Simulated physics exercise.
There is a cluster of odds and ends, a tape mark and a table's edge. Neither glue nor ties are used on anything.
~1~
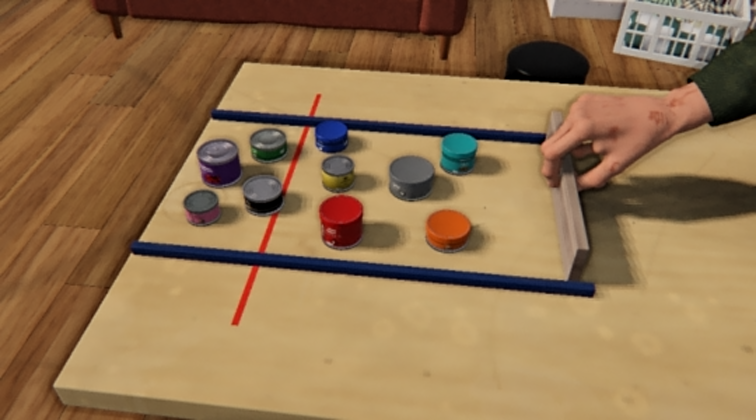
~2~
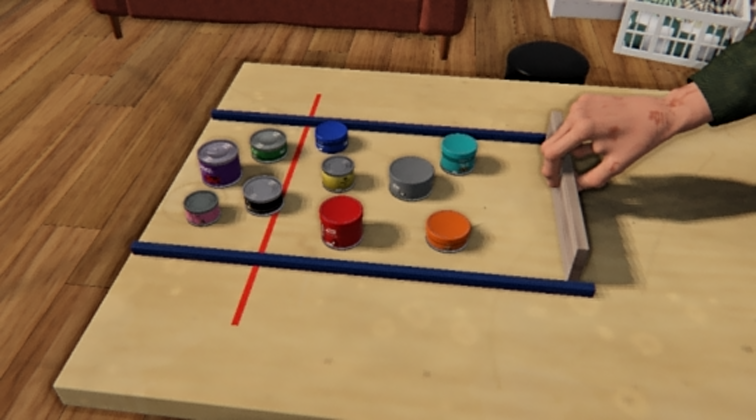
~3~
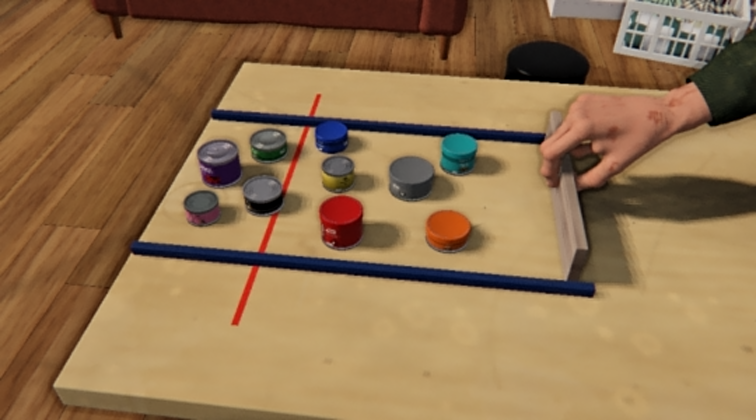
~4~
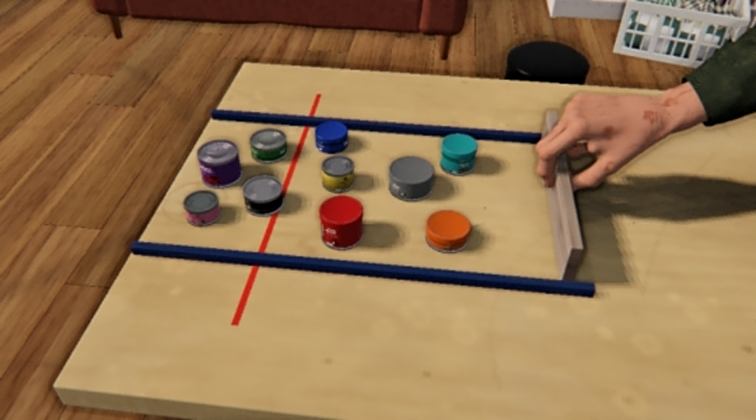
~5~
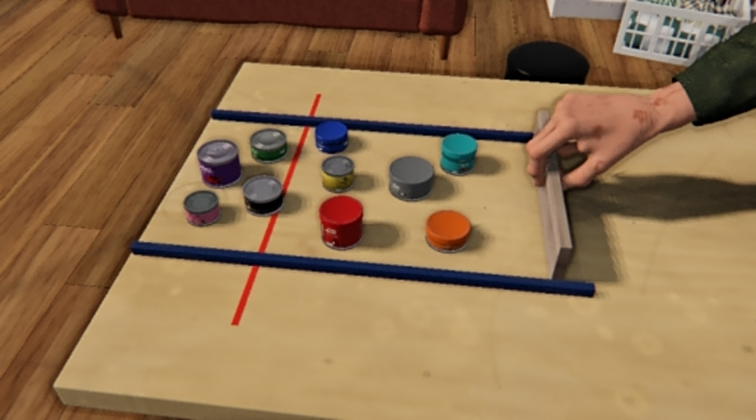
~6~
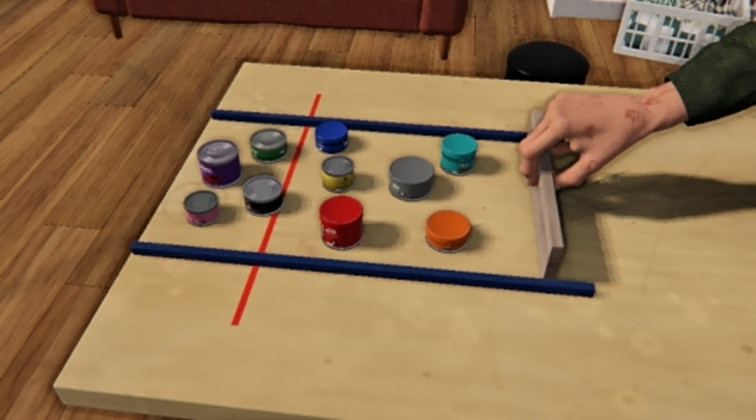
A hand in a dark green sleeve grips an upright wooden board at the right of a pale tabletop, seen from a fixed view above, with a wood floor and red sofa behind. Between two dark blue rails sit purple, green, pink, black, blue, yellow, red, grey, turquoise and orange tins, a red tape line crossing among them. The board first stays still, then slides slightly left, touching none.
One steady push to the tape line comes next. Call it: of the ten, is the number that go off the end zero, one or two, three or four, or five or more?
Zero go off.
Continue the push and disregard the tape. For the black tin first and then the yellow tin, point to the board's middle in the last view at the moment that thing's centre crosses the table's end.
I'd put it close to (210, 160), and close to (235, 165) for the other one.
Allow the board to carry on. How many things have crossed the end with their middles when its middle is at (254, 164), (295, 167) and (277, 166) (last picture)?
Over the end: 1, 0, 0.
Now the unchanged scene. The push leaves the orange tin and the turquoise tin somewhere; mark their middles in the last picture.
Final spots - orange tin (250, 217), turquoise tin (280, 143).
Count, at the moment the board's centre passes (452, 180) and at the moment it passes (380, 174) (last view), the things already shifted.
So 2, and at the other place 5.
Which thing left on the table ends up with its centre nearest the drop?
Looks like the purple pot to me.
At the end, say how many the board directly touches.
The figure is 3.
Soon after, none off yet; purple pot at rest near (220, 164); pink tin at rest near (202, 208); green tin at rest near (269, 146).
At rest, the number that fall off is zero.
